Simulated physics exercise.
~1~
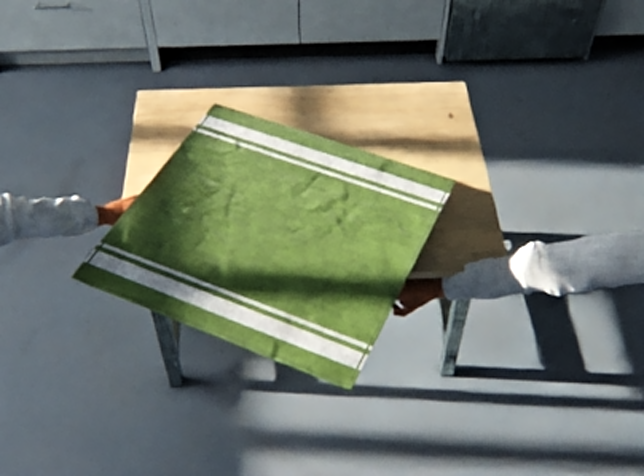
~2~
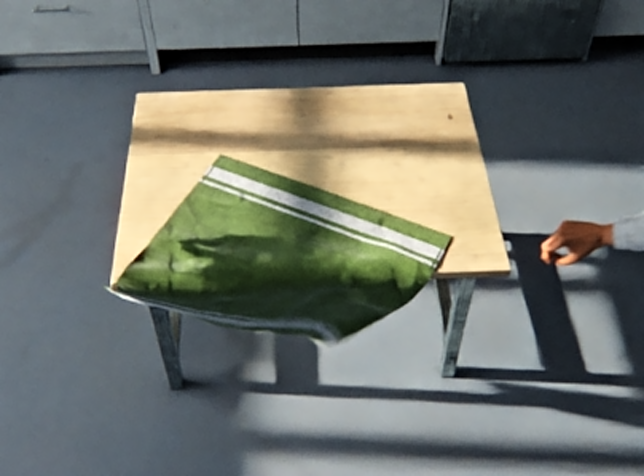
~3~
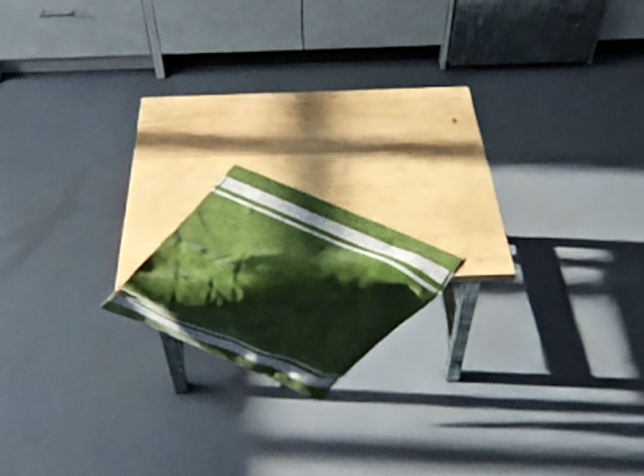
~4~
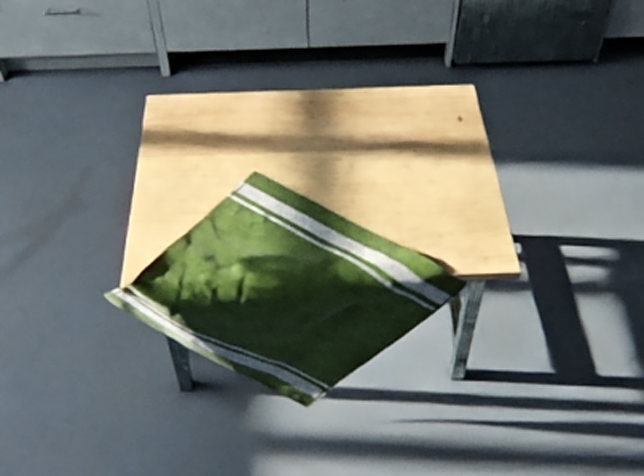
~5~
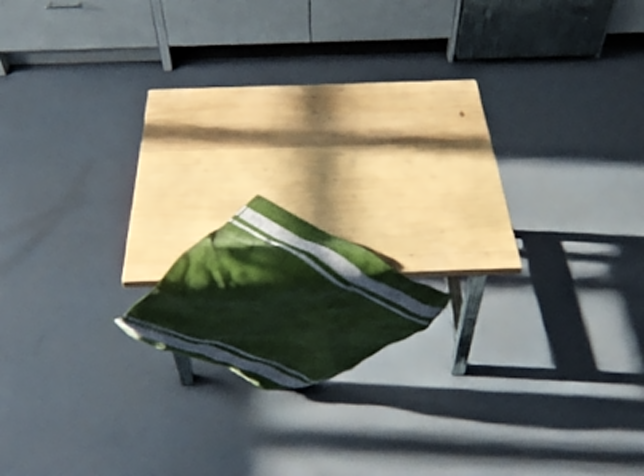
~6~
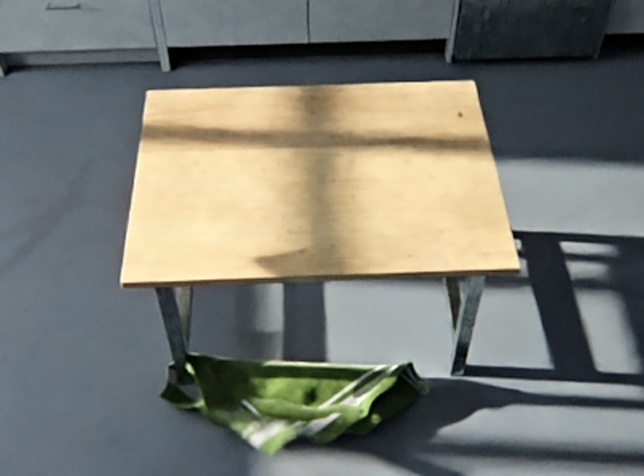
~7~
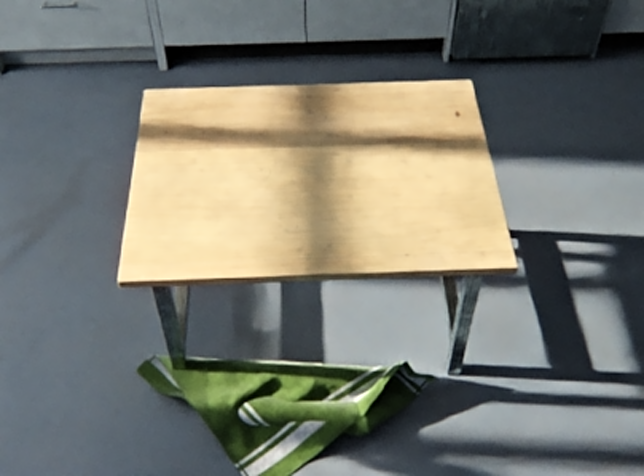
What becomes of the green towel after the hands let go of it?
It rests over the front edge for a while, then slides off the table and ends up crumpled on the floor.
At the start, two hands in pale sleeves hold a green towel with white stripes flat and at an angle over the front of a wooden table. They let go and draw away, and the towel settles with part of it on the tabletop and the rest hanging past the front edge. For a while it stays there, shifting only a little. Then it slides forward, its back corner slipping toward the edge, and it drops off the table. It ends crumpled on the floor by the front legs, leaving the tabletop bare.
